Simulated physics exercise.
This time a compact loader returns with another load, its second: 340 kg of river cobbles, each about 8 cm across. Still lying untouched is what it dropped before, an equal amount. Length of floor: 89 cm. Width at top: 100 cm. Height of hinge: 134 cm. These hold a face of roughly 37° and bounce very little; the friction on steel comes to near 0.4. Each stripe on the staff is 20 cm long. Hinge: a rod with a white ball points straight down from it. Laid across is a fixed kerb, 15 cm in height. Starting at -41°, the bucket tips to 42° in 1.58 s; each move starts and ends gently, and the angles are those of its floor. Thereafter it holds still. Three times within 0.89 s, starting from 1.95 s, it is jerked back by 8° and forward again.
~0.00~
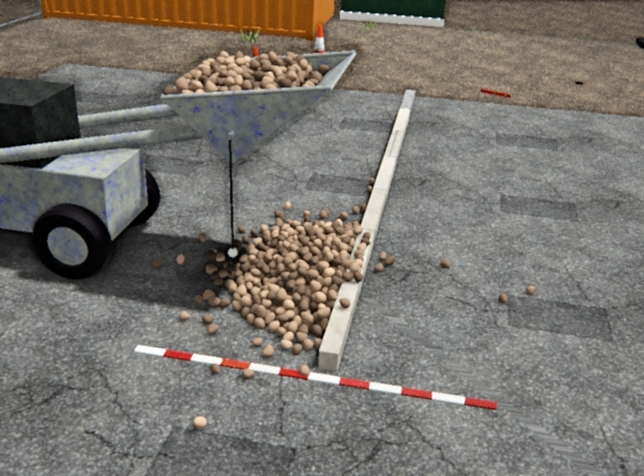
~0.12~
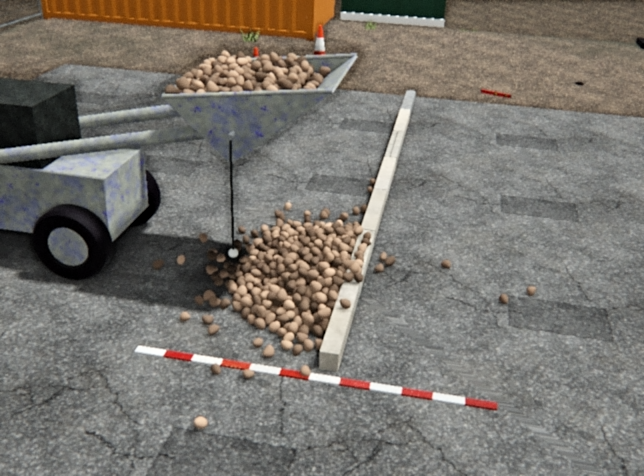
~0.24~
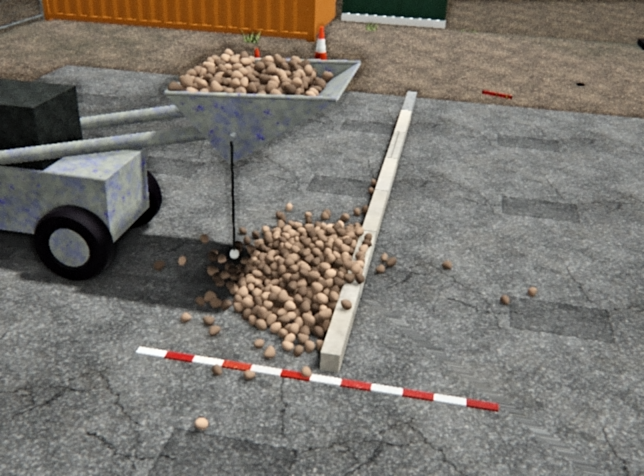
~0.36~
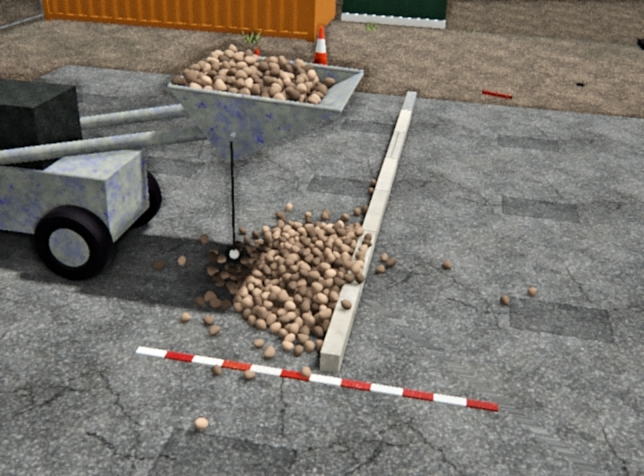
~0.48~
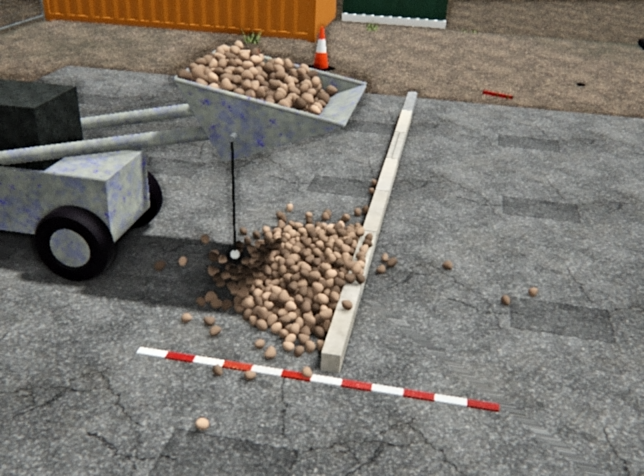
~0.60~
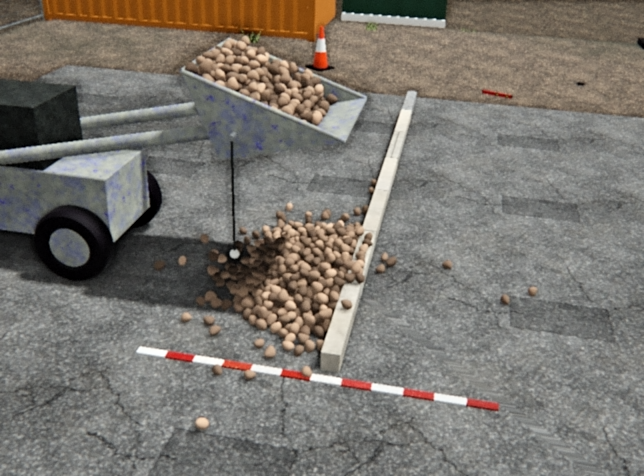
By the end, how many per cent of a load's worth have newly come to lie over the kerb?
About 76 per cent have newly come to lie there.
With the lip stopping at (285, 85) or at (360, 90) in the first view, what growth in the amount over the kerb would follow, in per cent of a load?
Around 25 percent, then around 95 percent.
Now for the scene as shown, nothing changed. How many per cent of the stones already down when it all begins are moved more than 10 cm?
About 0 per cent.
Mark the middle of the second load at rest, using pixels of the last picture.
The middle lies near (399, 280) in the last picture.
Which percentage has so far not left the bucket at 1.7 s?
Near 30 per cent of the load is held.
After 1.2 s the floor is at 29°; in per cent of one load, 99 in the bucket, 101 on this side of the kerb, 1 over the kerb; the foremost stones are at (420, 274).
After 1.7 s the floor is at 42°; in per cent of one load, 30 in the bucket, 148 on this side of the kerb, 23 over the kerb; the foremost stones are at (447, 293).
After 3.3 s the floor is at 42°; in per cent of one load, 0 in the bucket, 124 on this side of the kerb, 77 over the kerb; the foremost stones are at (589, 311).
After 5.8 s the floor is at 42°; in per cent of one load, 0 in the bucket, 124 on this side of the kerb, 77 over the kerb; the foremost stones are at (589, 311). Net gain over the kerb, 76.
